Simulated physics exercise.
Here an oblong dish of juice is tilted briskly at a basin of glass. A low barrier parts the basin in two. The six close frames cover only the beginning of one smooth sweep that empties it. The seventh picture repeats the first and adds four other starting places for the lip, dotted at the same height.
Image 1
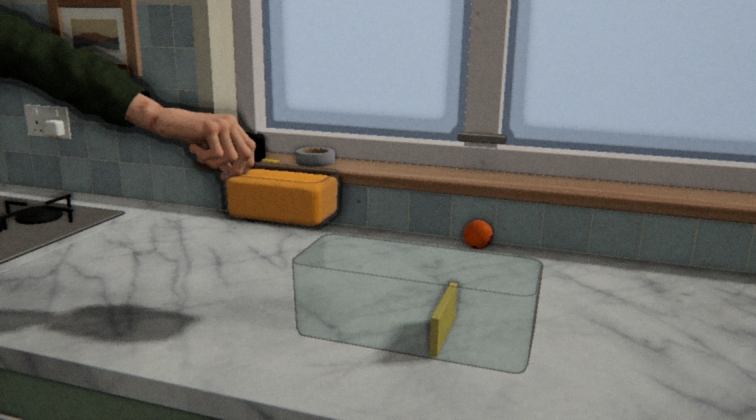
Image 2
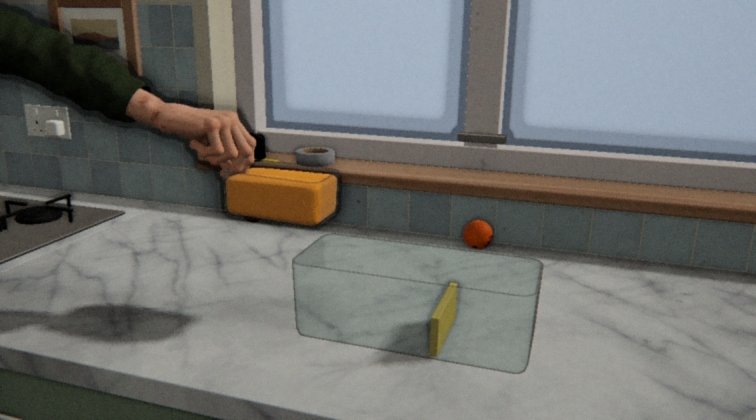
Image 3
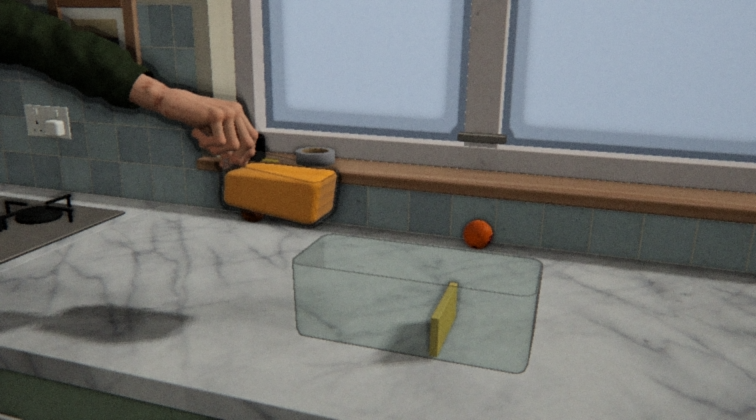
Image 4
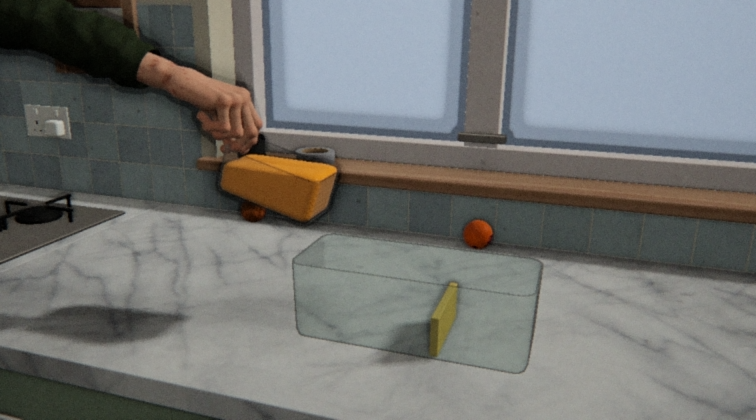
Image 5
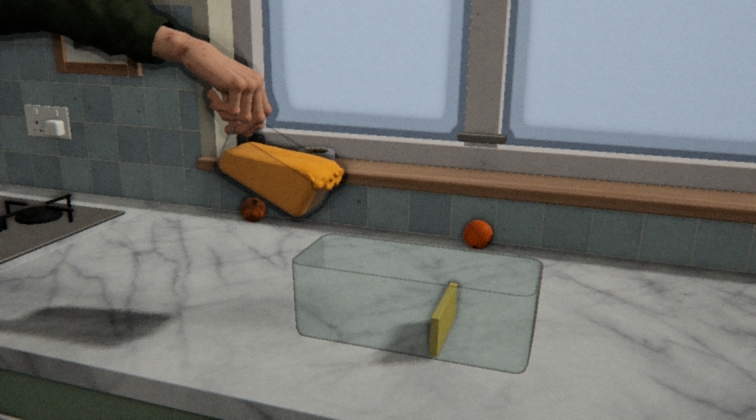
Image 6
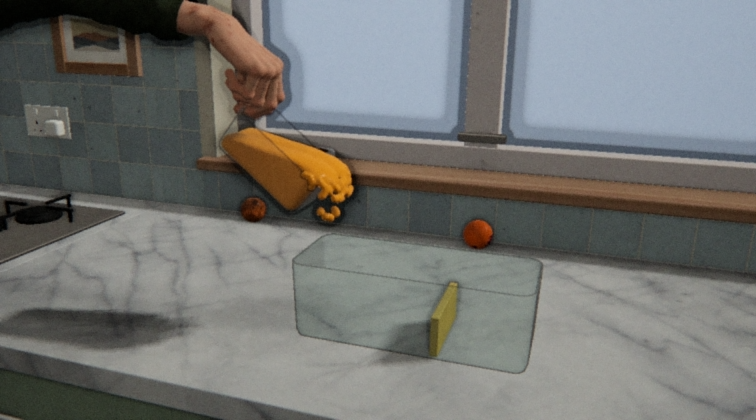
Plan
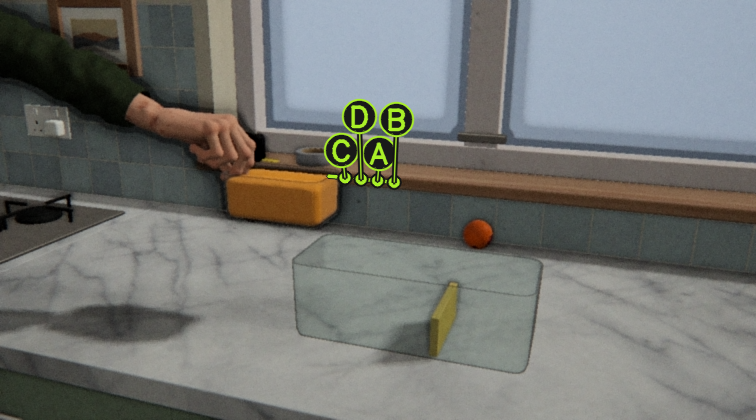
The clip shows a hand above a marble counter tilting an oblong orange container beside a clear glass basin with a low yellow divider, first slightly, then more steeply, as orange juice comes over its lip in rounded blobs.
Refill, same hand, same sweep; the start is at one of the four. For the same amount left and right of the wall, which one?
D.
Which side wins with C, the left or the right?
The left one.
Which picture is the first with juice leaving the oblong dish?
In picture 4.
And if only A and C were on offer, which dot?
That is dot A.
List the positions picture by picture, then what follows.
Upright, lip at (328, 176); basin from (298, 331) to (528, 372); top of the wall at (445, 299); nothing has left yet.
Upright, lip at (328, 176); nothing has left yet.
Tipped about 7°, lip at (328, 176); nothing has left yet.
Tipped about 15°, lip at (328, 176); juice is over the lip, down to (328, 176).
Tipped about 27°, lip at (328, 176); juice is over the lip, down to (332, 186).
Tipped about 39°, lip at (328, 176); juice is over the lip, down to (332, 217).
On the marked copy, A at (377, 180); B at (394, 182); C at (345, 177); D at (361, 179).
With A, about 32 % ends left of the wall and 58 % right of it; 10 % is lost outside.
With B, about 19 % ends left of the wall and 74 % right of it; 7 % is lost outside.
With C, about 78 % ends left of the wall and 13 % right of it; 9 % is lost outside.
With D, about 51 % ends left of the wall and 42 % right of it; 7 % is lost outside.
